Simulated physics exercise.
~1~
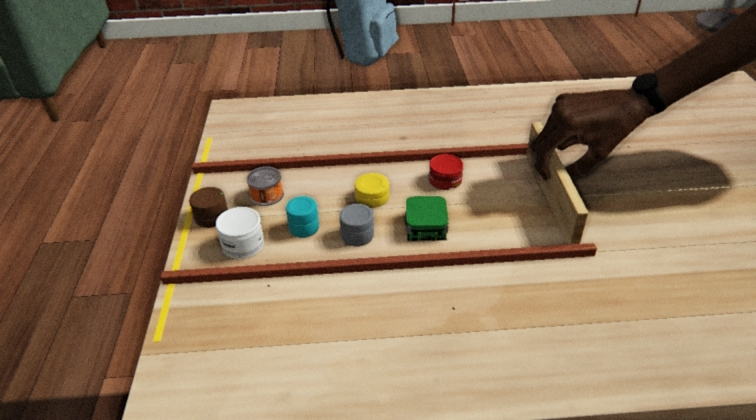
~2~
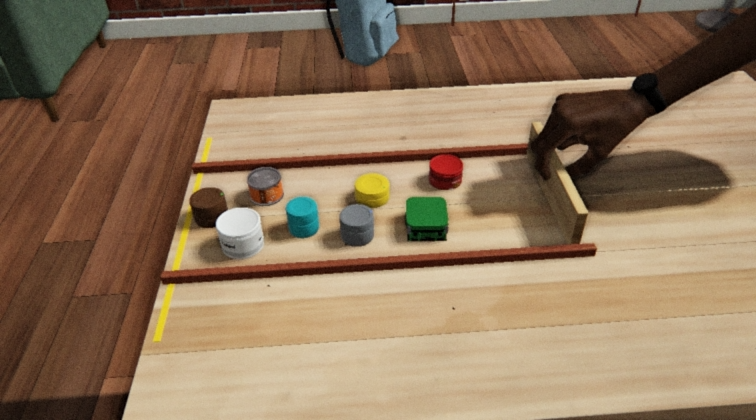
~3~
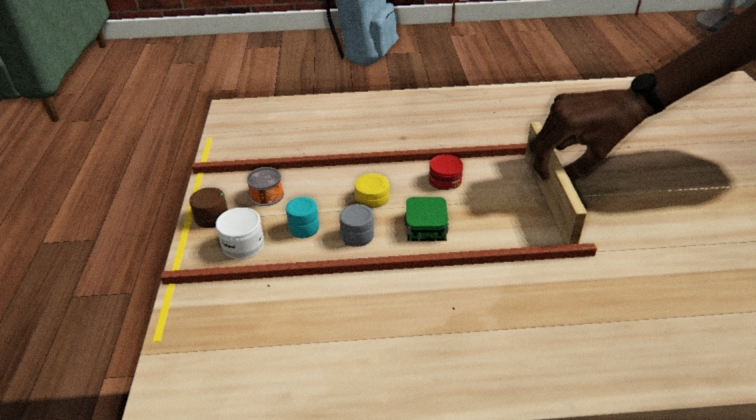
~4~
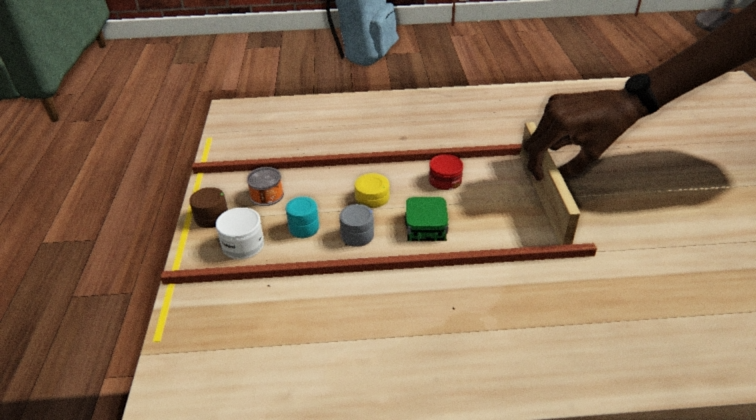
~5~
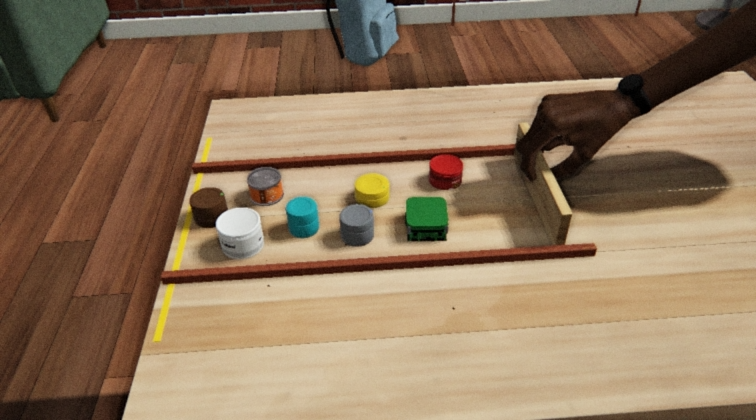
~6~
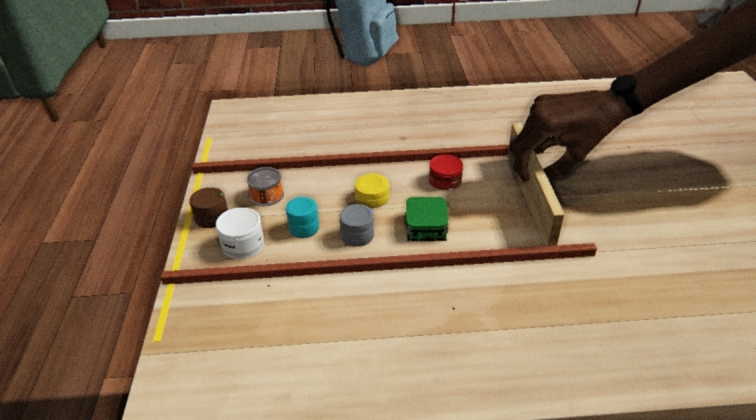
The clip opens on a wooden table where eight small containers, including a white tub and a green case, sit scattered between two reddish rails, with a hand gripping an upright board at the right. After barely moving at first, the hand slides the board slightly left, while the containers stay still.
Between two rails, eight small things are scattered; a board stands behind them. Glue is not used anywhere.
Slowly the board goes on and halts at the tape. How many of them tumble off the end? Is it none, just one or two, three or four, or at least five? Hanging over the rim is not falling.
Missing from the table at the end: Five or more.
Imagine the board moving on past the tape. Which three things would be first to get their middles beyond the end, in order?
First the white tub, then the brown lid, then the grey lid.
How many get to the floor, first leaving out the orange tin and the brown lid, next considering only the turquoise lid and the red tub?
6 and 6.
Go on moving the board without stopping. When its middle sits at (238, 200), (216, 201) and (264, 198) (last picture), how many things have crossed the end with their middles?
Over the end: 2, 5, 1.
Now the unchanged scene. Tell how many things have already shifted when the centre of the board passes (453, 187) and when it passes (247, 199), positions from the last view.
Counting first: 1, next 8.
Early on, none off yet; brown lid at rest near (209, 208); white tub at rest near (241, 234); orange tin at rest near (265, 186).
Finally, the number that fall off is five or more; lost, red tub, green case, yellow lid, grey lid, turquoise lid, orange tin, white tub and brown lid.
